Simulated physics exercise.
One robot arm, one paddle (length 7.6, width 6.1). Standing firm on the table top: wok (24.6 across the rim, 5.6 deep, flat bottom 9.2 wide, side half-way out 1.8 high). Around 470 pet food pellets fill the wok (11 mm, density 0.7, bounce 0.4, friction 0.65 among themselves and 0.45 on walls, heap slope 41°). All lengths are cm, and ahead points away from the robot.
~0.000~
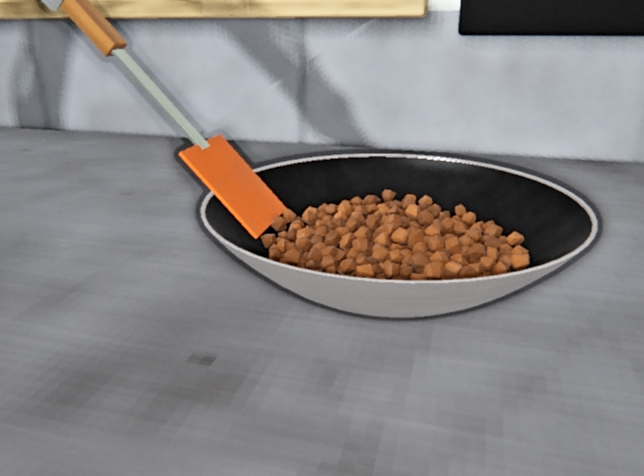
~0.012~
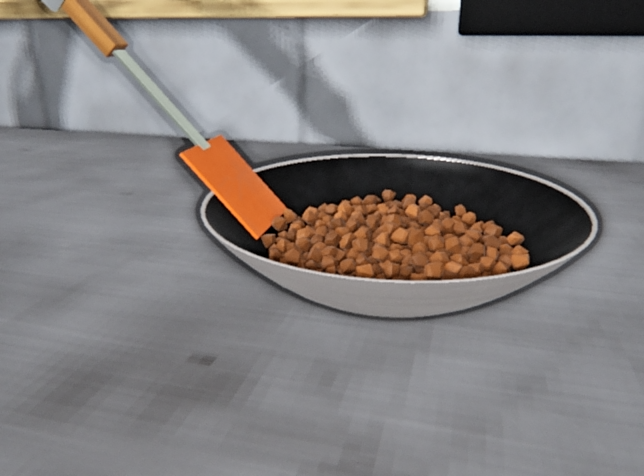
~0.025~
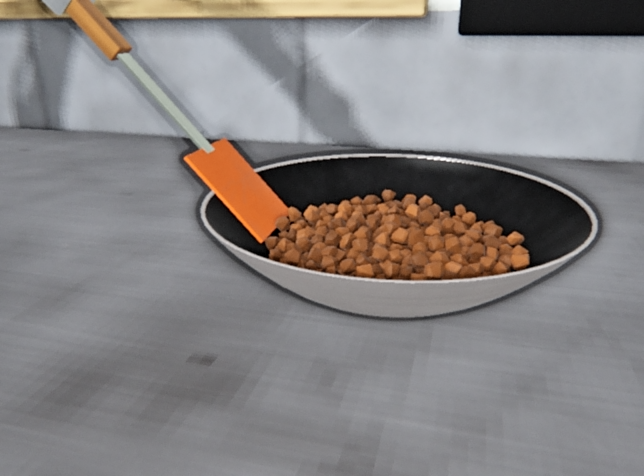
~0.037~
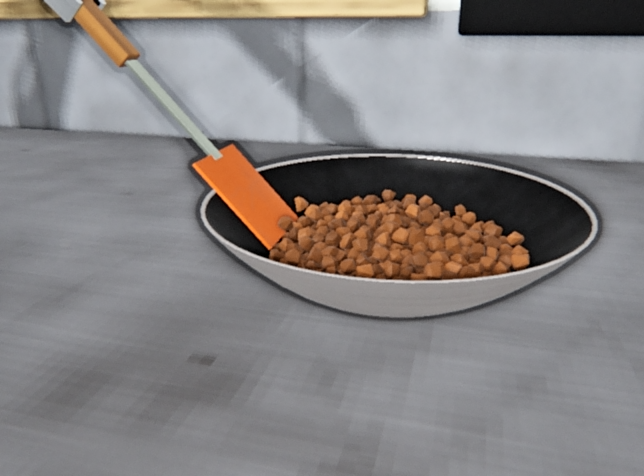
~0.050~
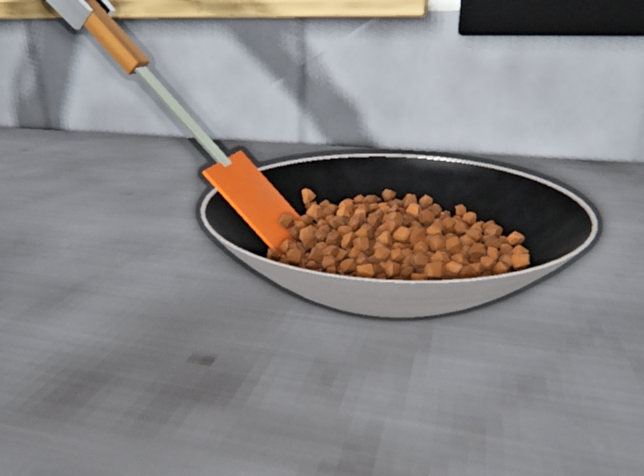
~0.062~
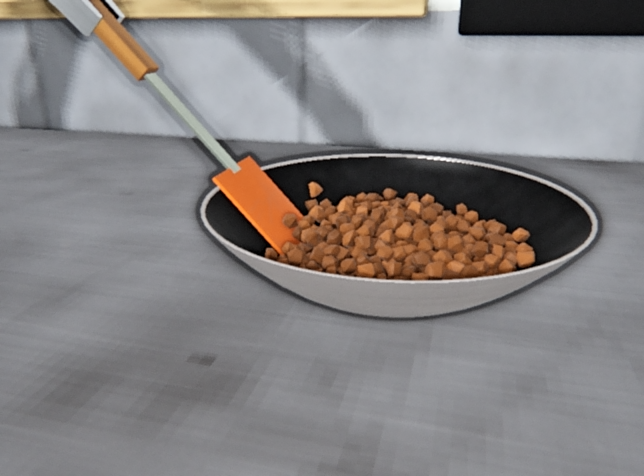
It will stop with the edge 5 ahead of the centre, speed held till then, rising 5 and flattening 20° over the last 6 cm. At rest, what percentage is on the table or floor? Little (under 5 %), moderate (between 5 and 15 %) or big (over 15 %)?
Share on the table or floor: Little (under 5 %).
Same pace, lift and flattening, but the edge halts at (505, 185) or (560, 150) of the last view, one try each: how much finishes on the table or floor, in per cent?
About 15 and 30 per cent.
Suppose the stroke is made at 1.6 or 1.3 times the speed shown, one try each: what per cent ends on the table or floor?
Some 10 and 5 per cent.
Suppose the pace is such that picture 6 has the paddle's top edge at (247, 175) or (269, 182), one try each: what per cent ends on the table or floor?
Some 5 and 15 per cent.
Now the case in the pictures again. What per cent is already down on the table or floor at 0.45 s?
Roughly 2 per cent.
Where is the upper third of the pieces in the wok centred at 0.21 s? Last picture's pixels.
At about (498, 224).
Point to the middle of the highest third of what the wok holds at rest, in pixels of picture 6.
Around (514, 226).
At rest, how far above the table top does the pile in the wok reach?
Some 7.0 cm.
By 0.14 s, sloping 47°, highest piece 6 above the table; 472 in the wok.
By 0.21 s, sloping 37°, highest piece 7 above the table; 471 in the wok, 1 on the blade or in flight.
By 0.45 s, sloping 27°, highest piece 7 above the table; 462 in the wok, 6 on the table or floor, 4 on the blade or in flight.
By 1.50 s, sloping 27°, highest piece 7 above the table; 461 in the wok, 11 on the table or floor.
Final count, 461 in the wok, 11 on the table or floor. That is 2 % on the table or floor.
